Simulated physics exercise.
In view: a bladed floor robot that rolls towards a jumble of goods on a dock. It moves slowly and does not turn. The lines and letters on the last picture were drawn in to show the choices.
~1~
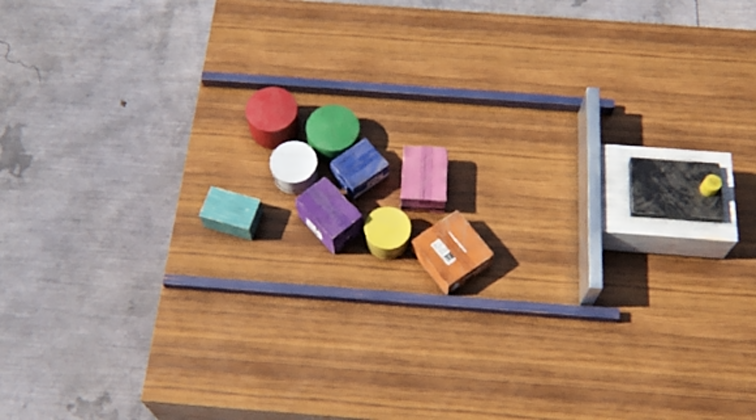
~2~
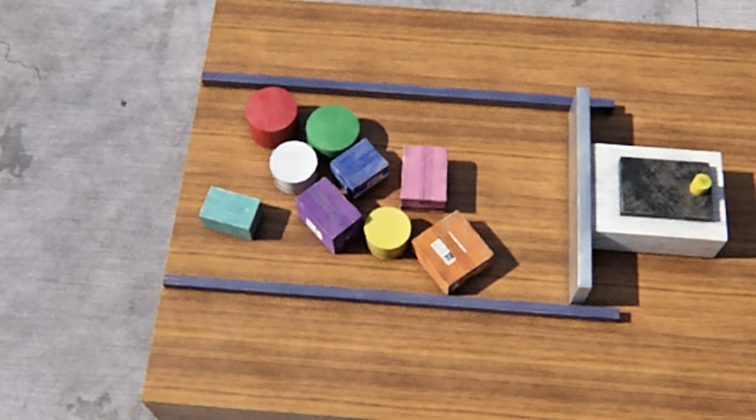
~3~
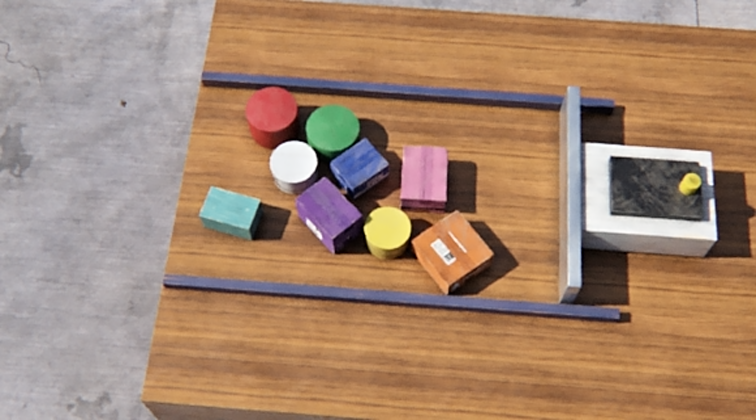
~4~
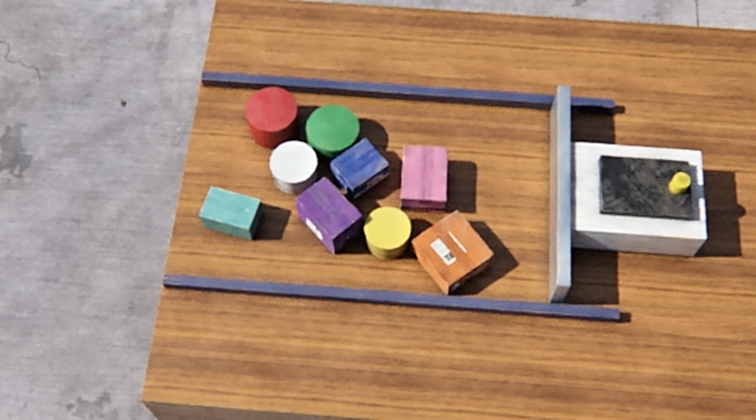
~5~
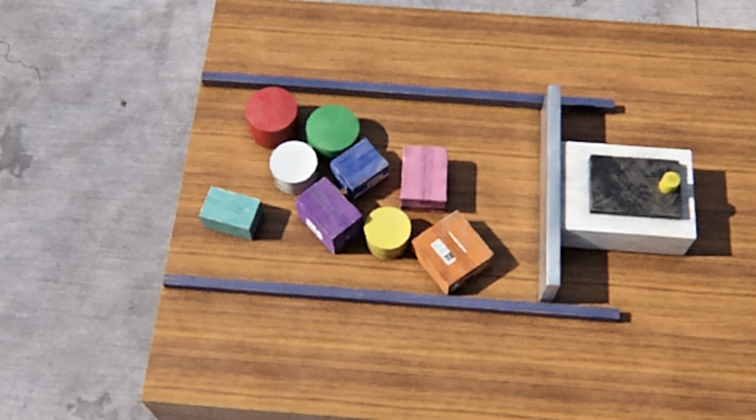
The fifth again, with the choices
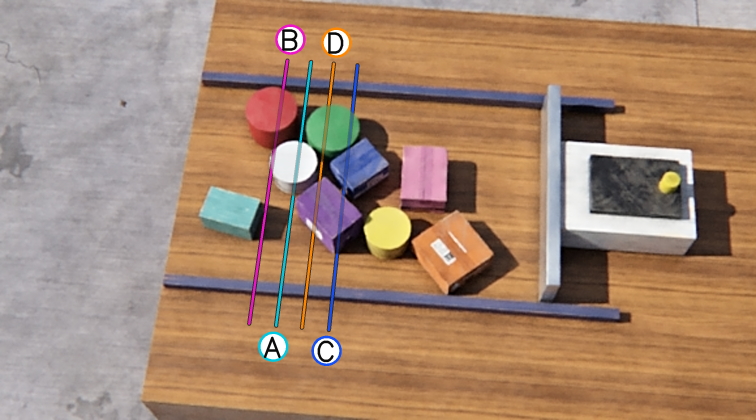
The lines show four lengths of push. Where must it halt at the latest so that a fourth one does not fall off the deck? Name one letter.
At B, and not beyond.
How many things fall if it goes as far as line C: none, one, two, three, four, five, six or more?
The count is none.
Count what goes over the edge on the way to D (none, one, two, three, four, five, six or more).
The count is none.
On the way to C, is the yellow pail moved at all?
Yes.
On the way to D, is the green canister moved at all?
Yes.
On the marked copy, A at (295, 185); B at (270, 184); C at (344, 189); D at (319, 187).
Following B. Soon after the start, robot (524, 178); white pail (290, 165); purple box (315, 207).
Later, robot (421, 171); turquoise crate (221, 221); white pail (239, 147).
In the end, robot (342, 165); turquoise crate over the edge; white pail over the edge; two fallen.
As for the rest, A is within the limit but short; C is within the limit but short; D is within the limit but short.
